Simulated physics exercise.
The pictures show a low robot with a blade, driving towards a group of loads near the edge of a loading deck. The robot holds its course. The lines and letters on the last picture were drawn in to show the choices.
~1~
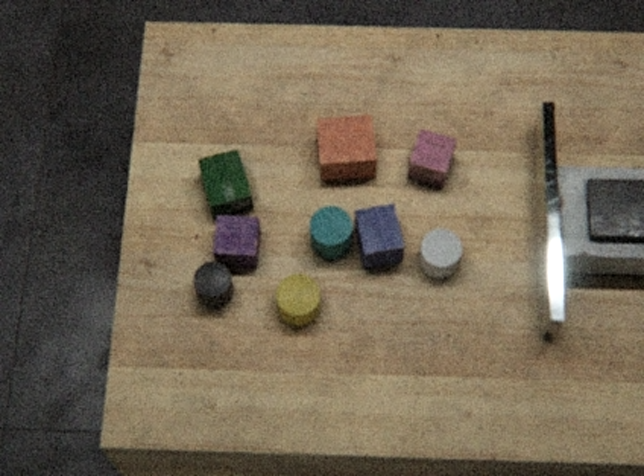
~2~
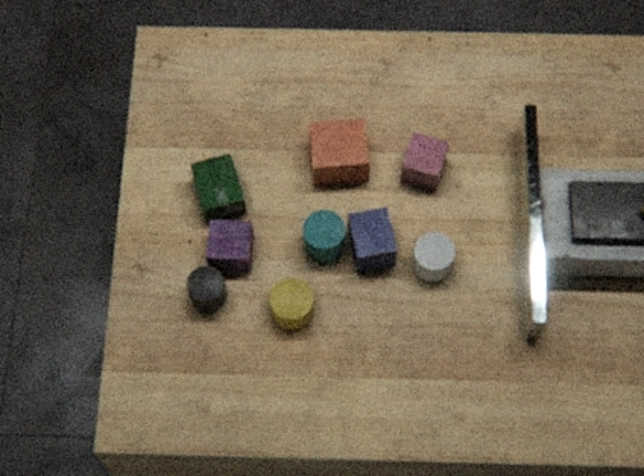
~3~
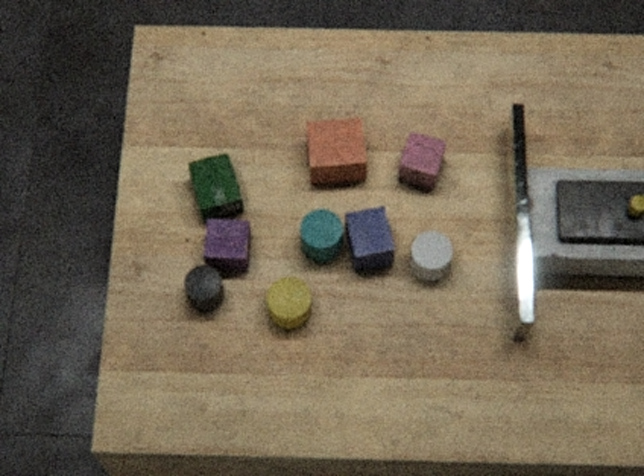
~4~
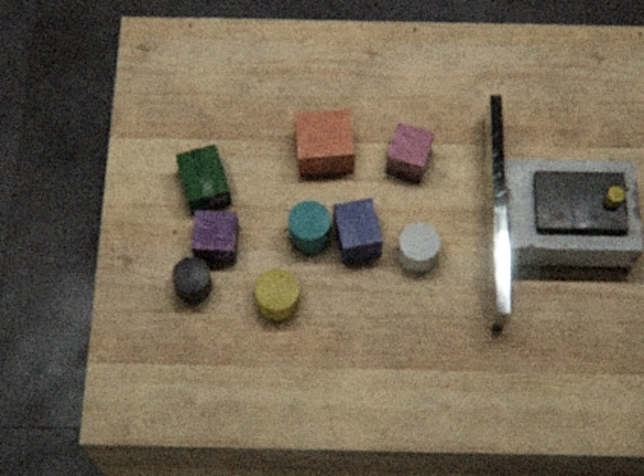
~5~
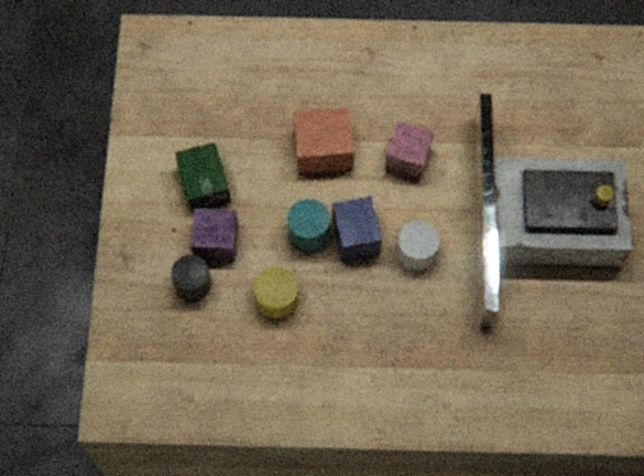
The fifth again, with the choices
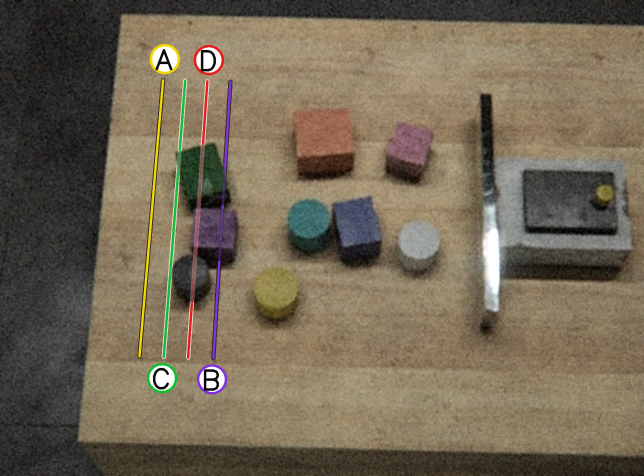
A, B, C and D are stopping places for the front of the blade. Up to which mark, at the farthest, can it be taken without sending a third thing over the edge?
No farther than C.
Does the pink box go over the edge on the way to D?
By then, no.
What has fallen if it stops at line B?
It is the black canister.
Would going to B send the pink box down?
By then, no.
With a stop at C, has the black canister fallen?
No.
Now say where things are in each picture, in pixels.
In the first frame, turquoise canister (332, 233); yellow canister (299, 300); white canister (441, 254).
In the second frame, robot (610, 211); purple crate (230, 246).
In the third frame, robot (597, 210); black canister (205, 289).
In the fourth frame, robot (573, 201); orange crate (324, 143).
In the fifth frame, robot (563, 200); turquoise canister (309, 226); yellow canister (277, 293); white canister (418, 247).
On the marked copy, A at (152, 212); B at (222, 214); C at (175, 212); D at (198, 213).
Taking C. A third of the way, robot (450, 197); orange crate (304, 140); pink box (350, 151).
Two thirds of the way, robot (335, 195); green parcel (180, 186); purple crate (186, 233).
When it is over, robot (249, 192); green parcel (106, 184); purple crate (102, 231); none fallen.
As for the rest, A drops four; B is within the limit but short; D is within the limit but short.
